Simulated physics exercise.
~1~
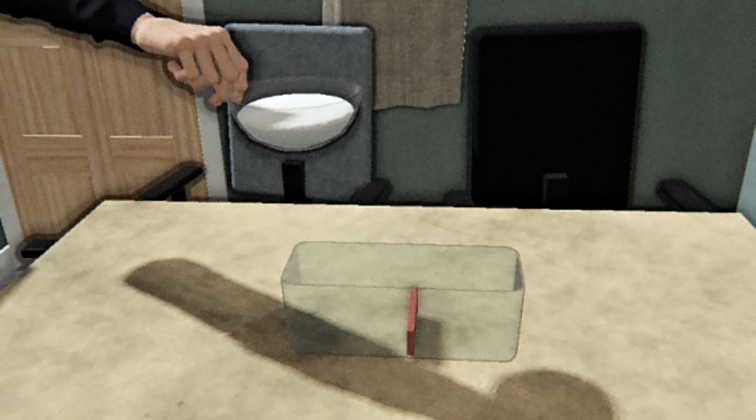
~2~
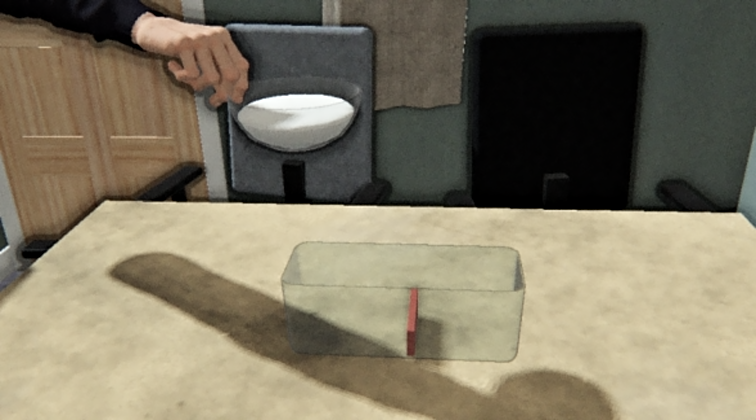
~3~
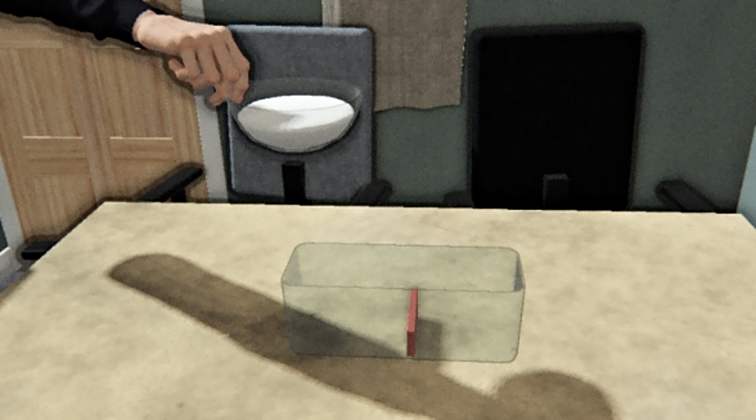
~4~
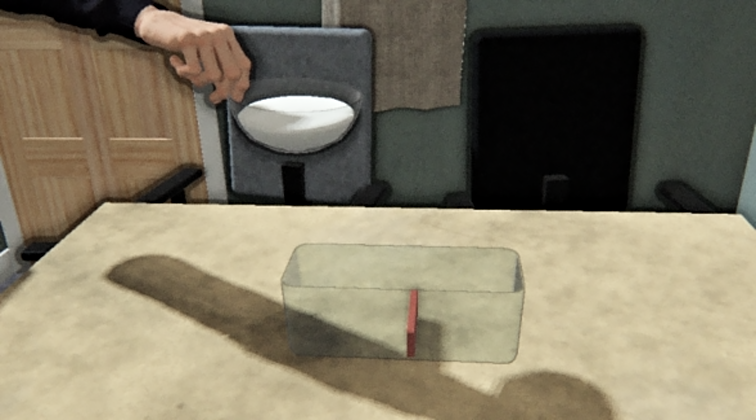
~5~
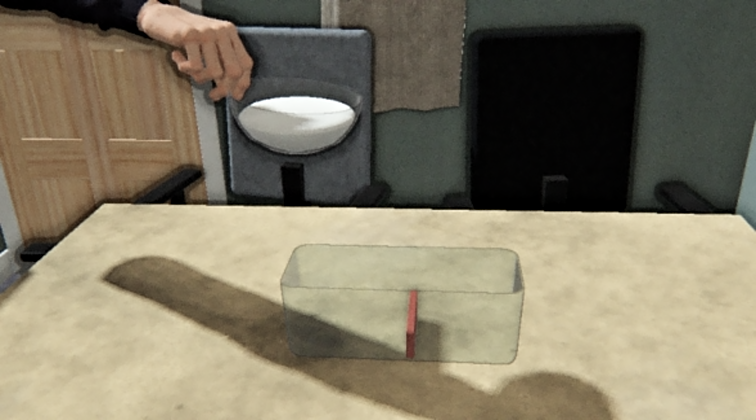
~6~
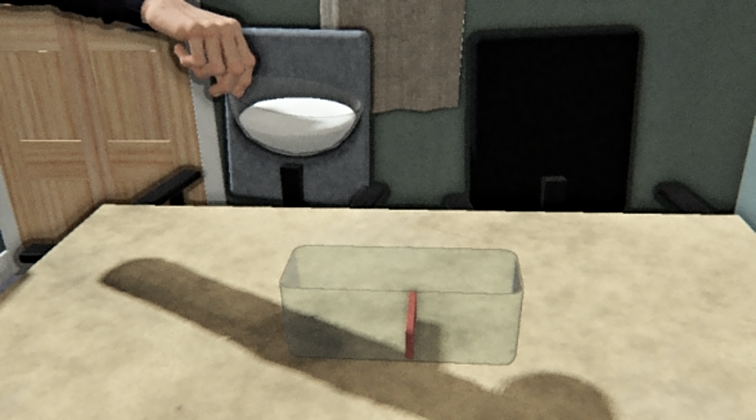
On a pale tabletop sits a clear long basin with a low red wall inside, while beyond it a hand hangs over a glass bowl of white milk. The bowl starts level, then leans slightly to the right, its right rim dipping a little as the hand barely shifts.
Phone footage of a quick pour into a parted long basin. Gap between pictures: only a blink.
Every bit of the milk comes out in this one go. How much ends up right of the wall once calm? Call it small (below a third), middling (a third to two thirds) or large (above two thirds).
Middling.
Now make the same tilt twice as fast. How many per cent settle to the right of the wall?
About 35 in a hundred.
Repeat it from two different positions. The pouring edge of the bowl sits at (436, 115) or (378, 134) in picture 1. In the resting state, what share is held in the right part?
It comes out at around 95 percent and then around 65 percent.
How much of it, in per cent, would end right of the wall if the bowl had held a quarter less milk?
Estimate: Around 35 per cent.
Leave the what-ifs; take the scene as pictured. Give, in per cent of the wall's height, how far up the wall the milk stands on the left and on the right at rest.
Left part: 30 per cent; right part: 40.
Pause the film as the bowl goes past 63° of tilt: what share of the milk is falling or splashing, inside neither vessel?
About 45 per cent.
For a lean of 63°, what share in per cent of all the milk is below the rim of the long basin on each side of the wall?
Left: 5 %; right: 5 %.
A moment on, the bowl is tipped part way and 48 per cent is still to pour, 4 is left of the wall and 4 right of it.
Next, the bowl is tipped on its side and 1 per cent is still to pour, 35 is left of the wall and 49 right of it.
Then the bowl is tipped right over and 0 per cent is still to pour, 48 is left of the wall and 50 right of it.
Later the bowl is tipped right over and 0 per cent is still to pour, 48 is left of the wall and 50 right of it.
Finally, 48 per cent lies left of the wall, 50 right of it and 2 outside.
